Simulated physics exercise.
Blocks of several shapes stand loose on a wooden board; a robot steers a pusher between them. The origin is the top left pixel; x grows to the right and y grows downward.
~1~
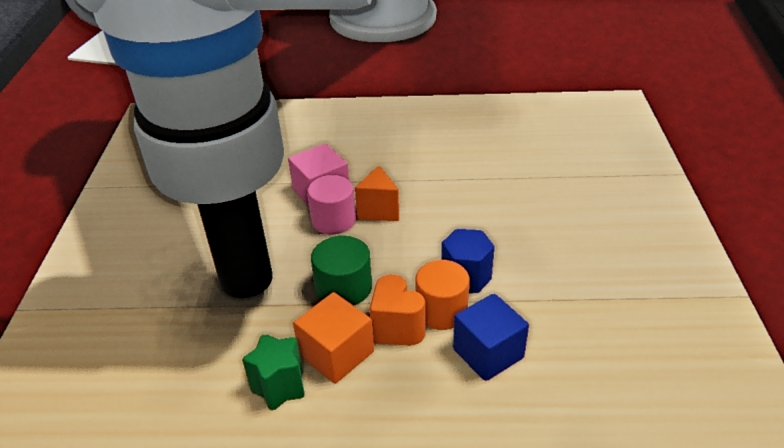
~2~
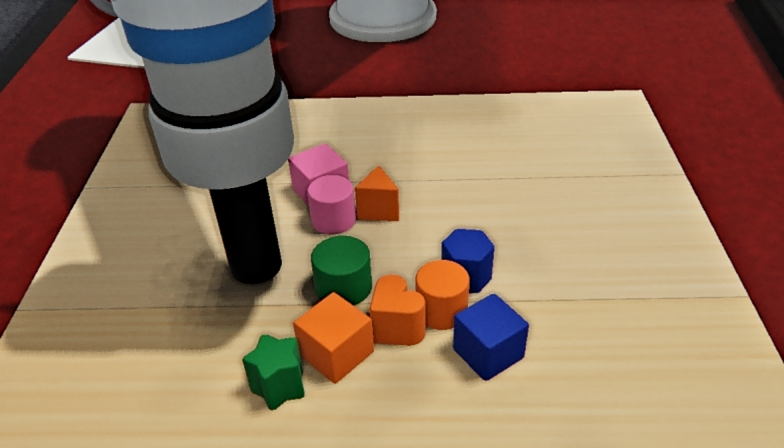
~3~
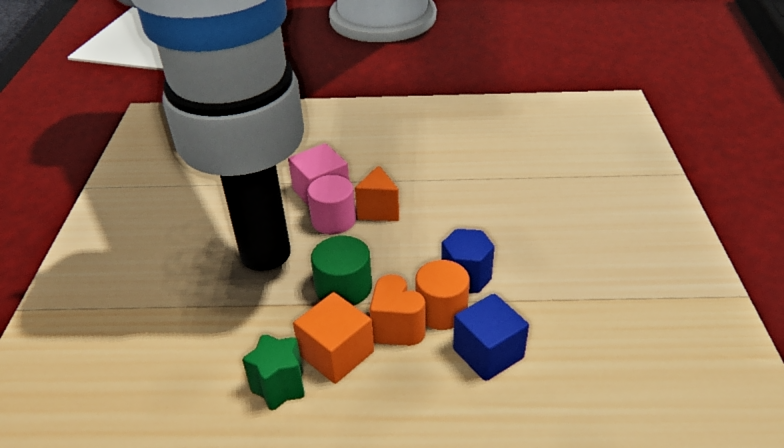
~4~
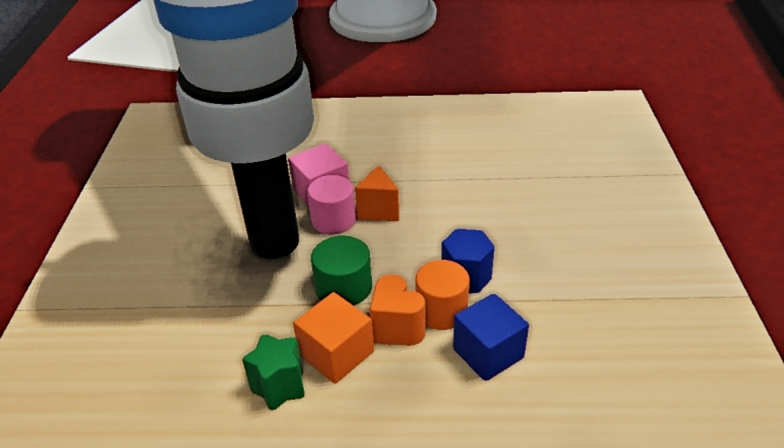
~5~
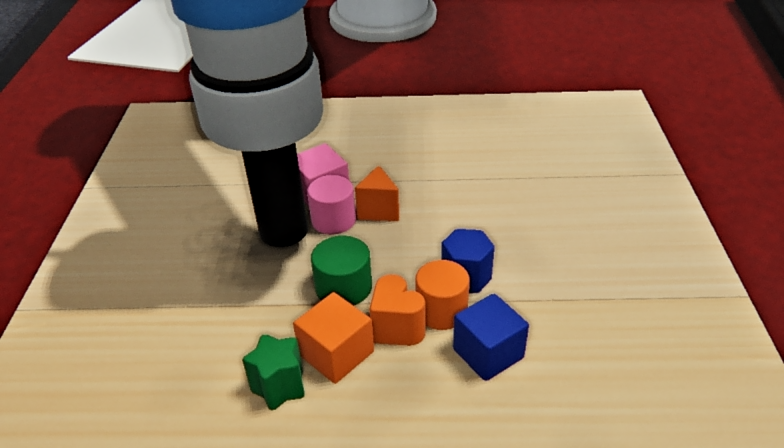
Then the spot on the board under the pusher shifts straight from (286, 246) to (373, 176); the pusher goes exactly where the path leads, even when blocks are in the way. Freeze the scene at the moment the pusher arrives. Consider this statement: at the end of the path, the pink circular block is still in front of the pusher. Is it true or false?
False - the claim does not hold.
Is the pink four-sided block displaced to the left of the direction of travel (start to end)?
It seems so.
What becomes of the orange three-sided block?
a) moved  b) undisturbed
The correct letter is a.
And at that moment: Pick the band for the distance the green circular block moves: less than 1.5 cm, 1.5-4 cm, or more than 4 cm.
It moves only a bit, under 1.5 cm.
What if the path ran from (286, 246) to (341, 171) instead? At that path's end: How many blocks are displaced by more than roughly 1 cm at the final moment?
My prediction: No fewer than three blocks.
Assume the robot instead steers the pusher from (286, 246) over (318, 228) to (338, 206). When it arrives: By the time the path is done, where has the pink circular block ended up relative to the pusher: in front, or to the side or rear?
Pushed along.
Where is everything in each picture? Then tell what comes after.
The first frame shows lower end of the pusher at (247, 280), tops of blocks, pink four-sided block at (317, 160), pink circular block at (330, 188), green circular block at (340, 254), orange three-sided block at (377, 180).
The second frame shows pusher at (256, 267), blocks as before.
The third frame shows pusher at (266, 254), blocks as before.
The fourth frame shows pusher at (275, 242), blocks as before.
The fifth frame shows pusher at (284, 232), pink four-sided block at (317, 160), pink circular block at (330, 188), green circular block at (340, 254), orange three-sided block at (377, 180).
What follows on the original path. One third of the way, pusher at (316, 206); pink four-sided block at (320, 155); pink circular block at (357, 175); orange three-sided block at (394, 177), turned 20° anticlockwise.
Two thirds of the way, pusher at (346, 183); pink four-sided block at (327, 138), turned 45° anticlockwise; pink circular block at (389, 162); orange three-sided block at (415, 177).
At the end, pusher at (373, 162); pink four-sided block at (332, 131), turned 90° anticlockwise; pink circular block at (412, 153); green circular block not moved; orange three-sided block at (418, 178), turned 20° clockwise.
